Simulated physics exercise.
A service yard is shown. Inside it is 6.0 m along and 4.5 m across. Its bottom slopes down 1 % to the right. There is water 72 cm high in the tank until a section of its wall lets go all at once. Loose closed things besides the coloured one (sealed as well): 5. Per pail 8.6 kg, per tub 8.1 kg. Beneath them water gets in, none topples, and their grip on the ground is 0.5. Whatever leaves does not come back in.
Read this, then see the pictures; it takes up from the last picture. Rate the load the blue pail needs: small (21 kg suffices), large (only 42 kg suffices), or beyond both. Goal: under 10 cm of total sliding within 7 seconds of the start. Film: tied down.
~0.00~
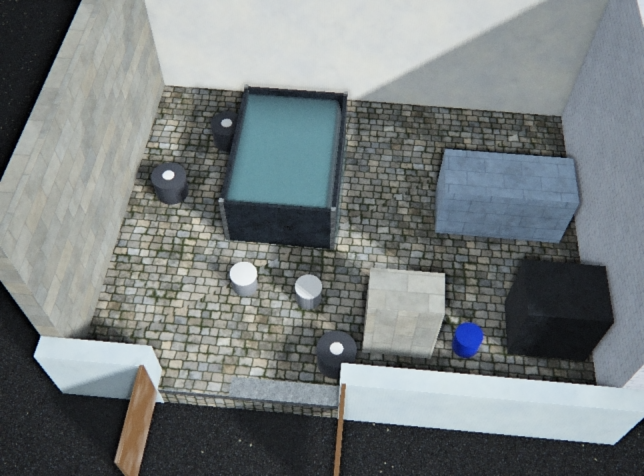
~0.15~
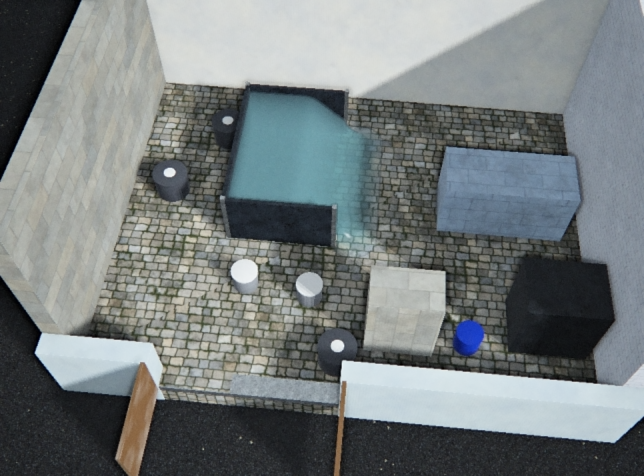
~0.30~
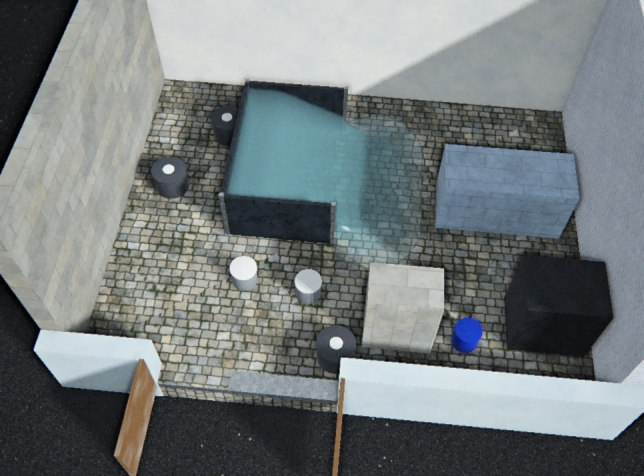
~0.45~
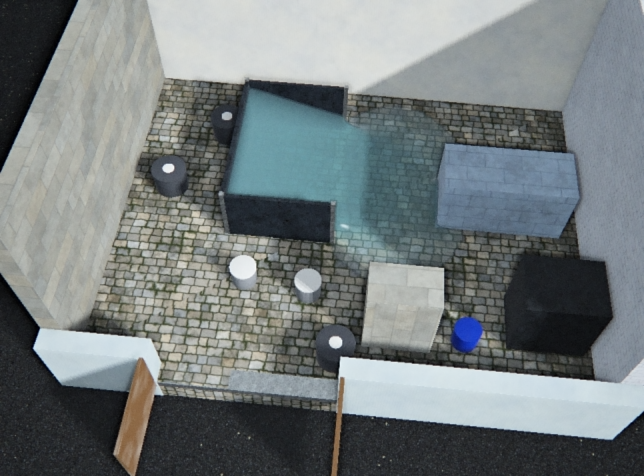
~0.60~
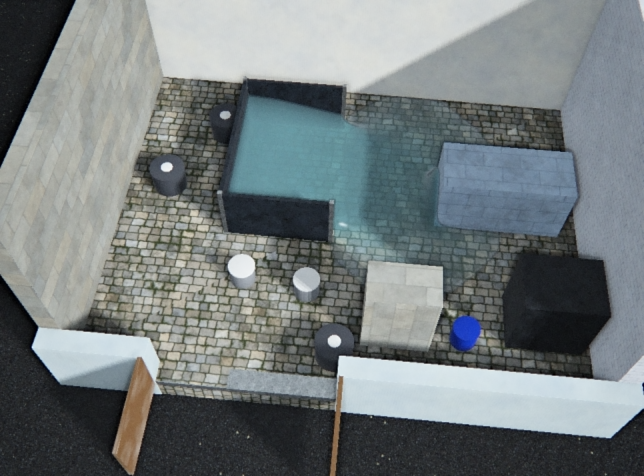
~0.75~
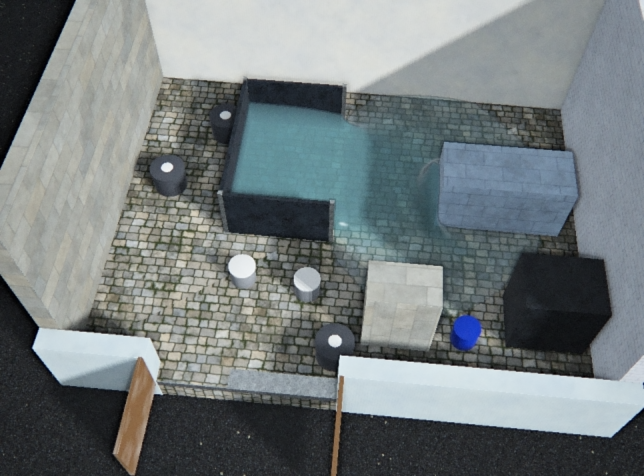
Large.
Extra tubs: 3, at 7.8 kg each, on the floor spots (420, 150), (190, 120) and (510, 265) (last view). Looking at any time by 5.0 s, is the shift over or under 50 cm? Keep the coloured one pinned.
Beyond it, within it, beyond it.
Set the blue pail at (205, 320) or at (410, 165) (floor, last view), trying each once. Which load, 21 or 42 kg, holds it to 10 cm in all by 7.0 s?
Respectively, first option suffices; neither option.
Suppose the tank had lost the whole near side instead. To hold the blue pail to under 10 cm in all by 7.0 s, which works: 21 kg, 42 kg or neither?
So the lighter pick works.
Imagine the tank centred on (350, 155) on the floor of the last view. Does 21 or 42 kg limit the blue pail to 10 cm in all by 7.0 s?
Well, then the lighter one is plenty.
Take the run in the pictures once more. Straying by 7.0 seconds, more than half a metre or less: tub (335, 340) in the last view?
Beyond the mark.
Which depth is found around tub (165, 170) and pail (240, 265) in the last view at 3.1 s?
First about 0 cm, second about 0 cm.
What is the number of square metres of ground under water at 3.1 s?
Some 16 m2 of it.
After 1.4 s the blue pail would be 0 cm from its start with 21 kg and 0 cm from its start with 42 kg; 6 cm of water round it then.
After 3.1 s the blue pail would be 42 cm from its start with 21 kg and 0 cm from its start with 42 kg; 11 cm of water round it then.
After 4.9 s the blue pail would be 55 cm from its start with 21 kg and 0 cm from its start with 42 kg; 12 cm of water round it then.
After 7.0 s the blue pail would be 55 cm from its start with 21 kg and 0 cm from its start with 42 kg; 7 cm of water round it then.
